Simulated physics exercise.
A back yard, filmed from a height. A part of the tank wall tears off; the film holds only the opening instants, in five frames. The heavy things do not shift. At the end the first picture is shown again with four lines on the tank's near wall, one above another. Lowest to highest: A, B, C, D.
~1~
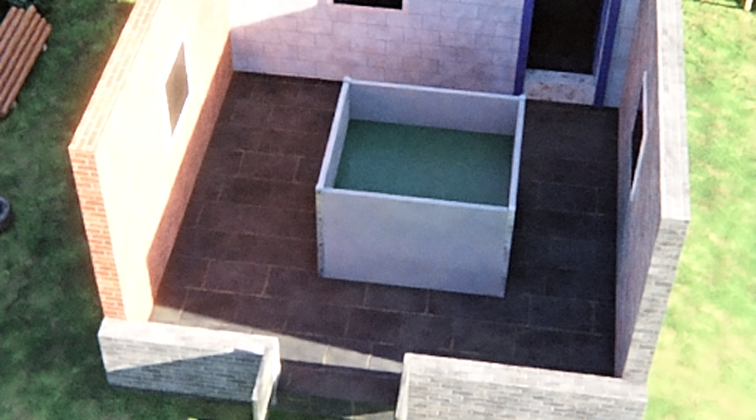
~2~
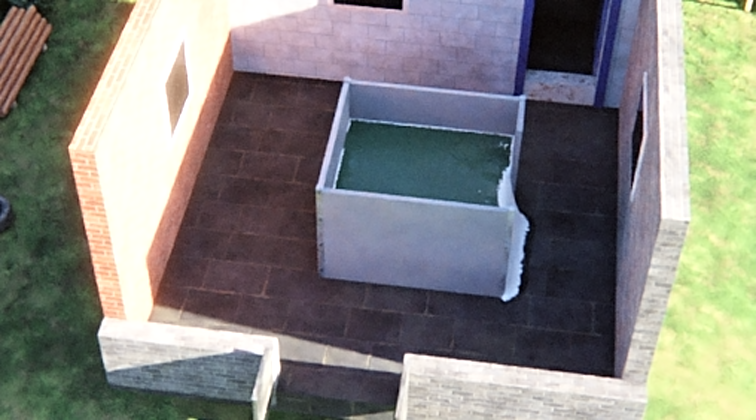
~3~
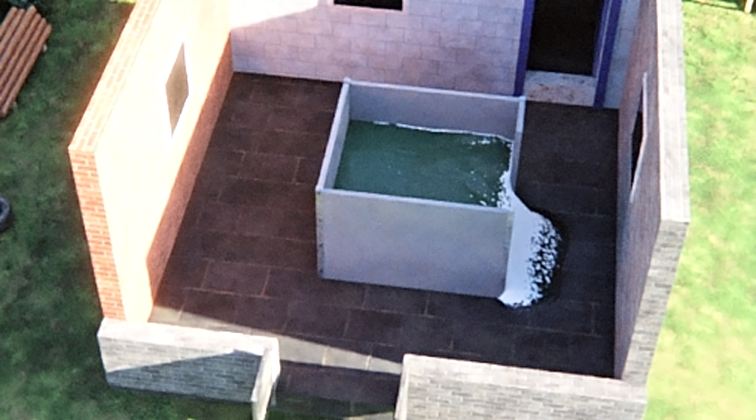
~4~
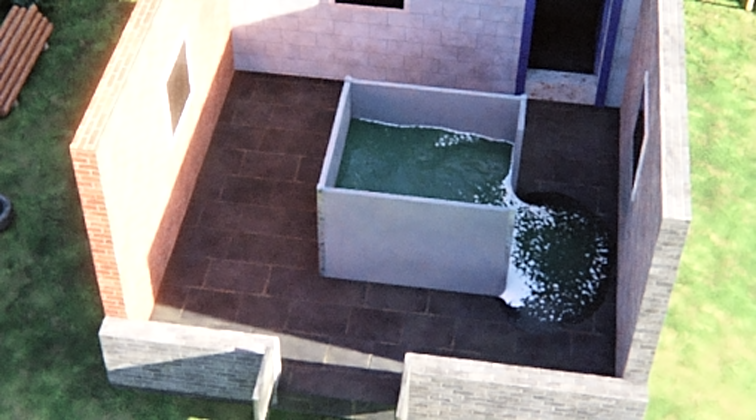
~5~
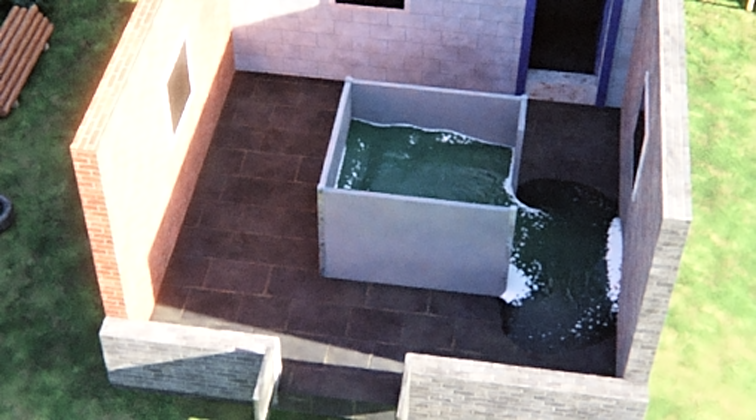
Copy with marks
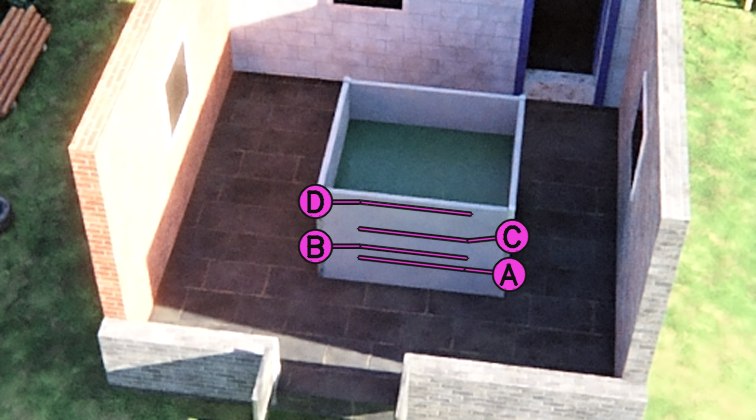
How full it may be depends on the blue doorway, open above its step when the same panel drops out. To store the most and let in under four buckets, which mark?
Choose C.
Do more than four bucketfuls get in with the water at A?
No.
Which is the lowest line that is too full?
Line D.
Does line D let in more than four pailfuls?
Yes.
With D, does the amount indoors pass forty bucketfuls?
No, it does not.
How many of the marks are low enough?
Three.
On the marked copy, A at (412, 263); B at (412, 252); C at (413, 234); D at (414, 208); from the bottom up A, B, C, D.
With A, nothing gets over.
With B, nothing gets over.
With C, a bucket or two gets in.
With D, about 11 bucketfuls get in.
